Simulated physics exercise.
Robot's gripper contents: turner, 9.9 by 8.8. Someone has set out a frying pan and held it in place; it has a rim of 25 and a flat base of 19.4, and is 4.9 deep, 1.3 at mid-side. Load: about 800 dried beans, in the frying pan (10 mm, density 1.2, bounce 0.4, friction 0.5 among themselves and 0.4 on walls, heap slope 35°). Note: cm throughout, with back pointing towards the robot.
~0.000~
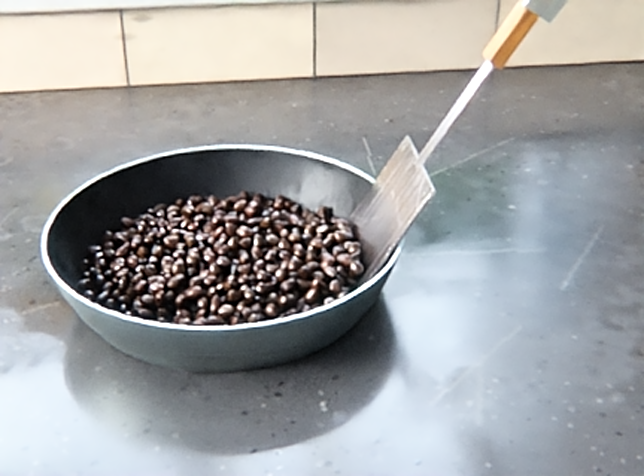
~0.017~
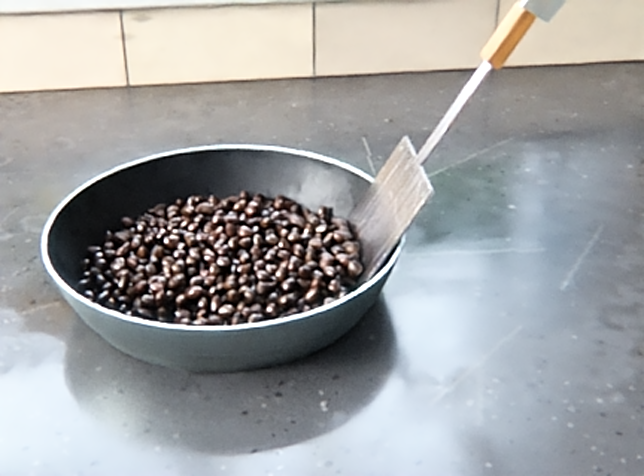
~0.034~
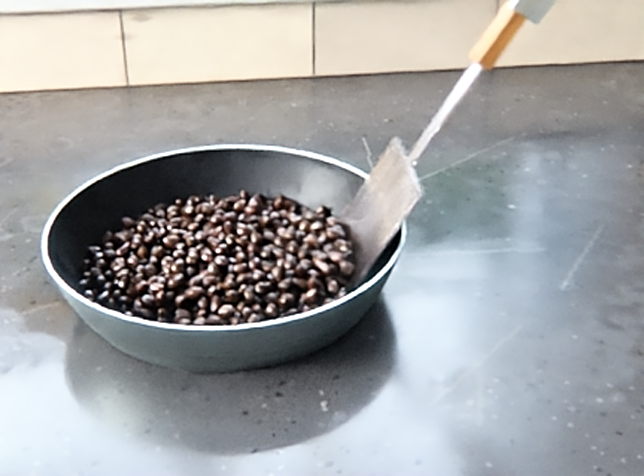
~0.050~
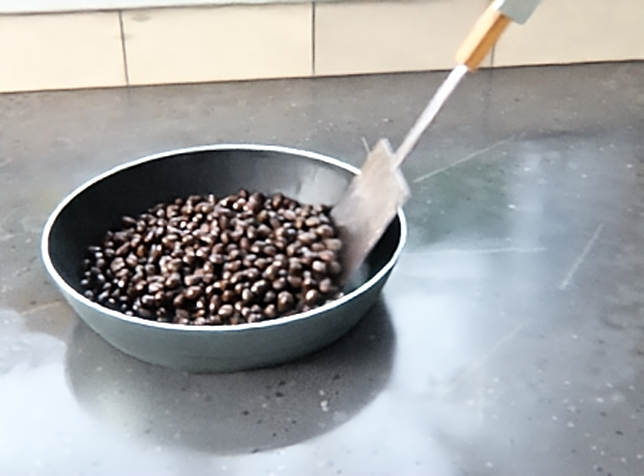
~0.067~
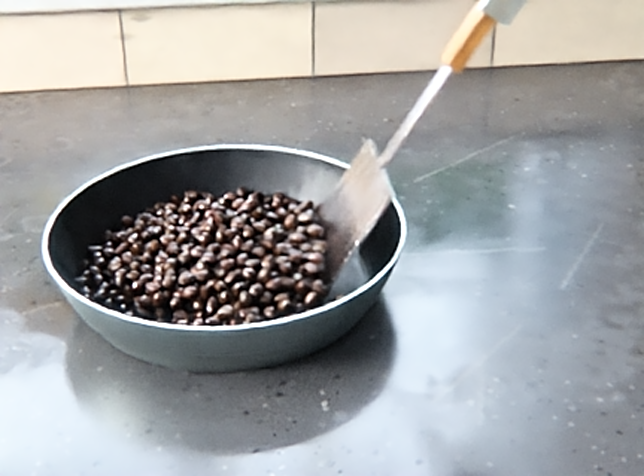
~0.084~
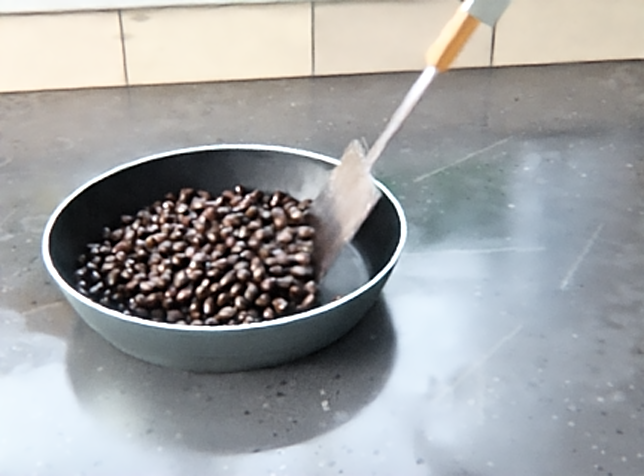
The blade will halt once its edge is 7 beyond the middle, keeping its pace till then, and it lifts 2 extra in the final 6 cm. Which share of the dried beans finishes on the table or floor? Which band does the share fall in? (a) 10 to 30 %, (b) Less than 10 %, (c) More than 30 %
Option b: Less than 10 %.
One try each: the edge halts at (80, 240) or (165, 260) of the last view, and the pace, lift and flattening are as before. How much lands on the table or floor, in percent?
Roughly 30 and 0 per cent.
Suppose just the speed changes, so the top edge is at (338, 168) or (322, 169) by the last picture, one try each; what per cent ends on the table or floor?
About 10 and 20 percent.
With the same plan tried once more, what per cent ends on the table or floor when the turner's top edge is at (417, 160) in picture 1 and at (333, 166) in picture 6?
Roughly 15 %.
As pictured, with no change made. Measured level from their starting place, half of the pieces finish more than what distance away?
Near 4 cm, measured level.
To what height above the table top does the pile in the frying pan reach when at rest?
Close to 6.5 centimetres high.
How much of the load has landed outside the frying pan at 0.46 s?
Roughly 5 percent of it.
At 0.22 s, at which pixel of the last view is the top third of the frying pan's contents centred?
It is centred at about (127, 248).
By 0.15 s, sloping 58°, highest piece 4 above the table; 804 in the frying pan.
By 0.22 s, sloping 58°, highest piece 6 above the table; 804 in the frying pan.
By 0.46 s, sloping 58°, highest piece 6 above the table; 765 in the frying pan, 32 on the table or floor, 7 on the blade or in flight.
By 1.51 s, sloping 58°, highest piece 6 above the table; 763 in the frying pan, 41 on the table or floor.
Final count, 763 in the frying pan, 41 on the table or floor. That is 5 % on the table or floor.
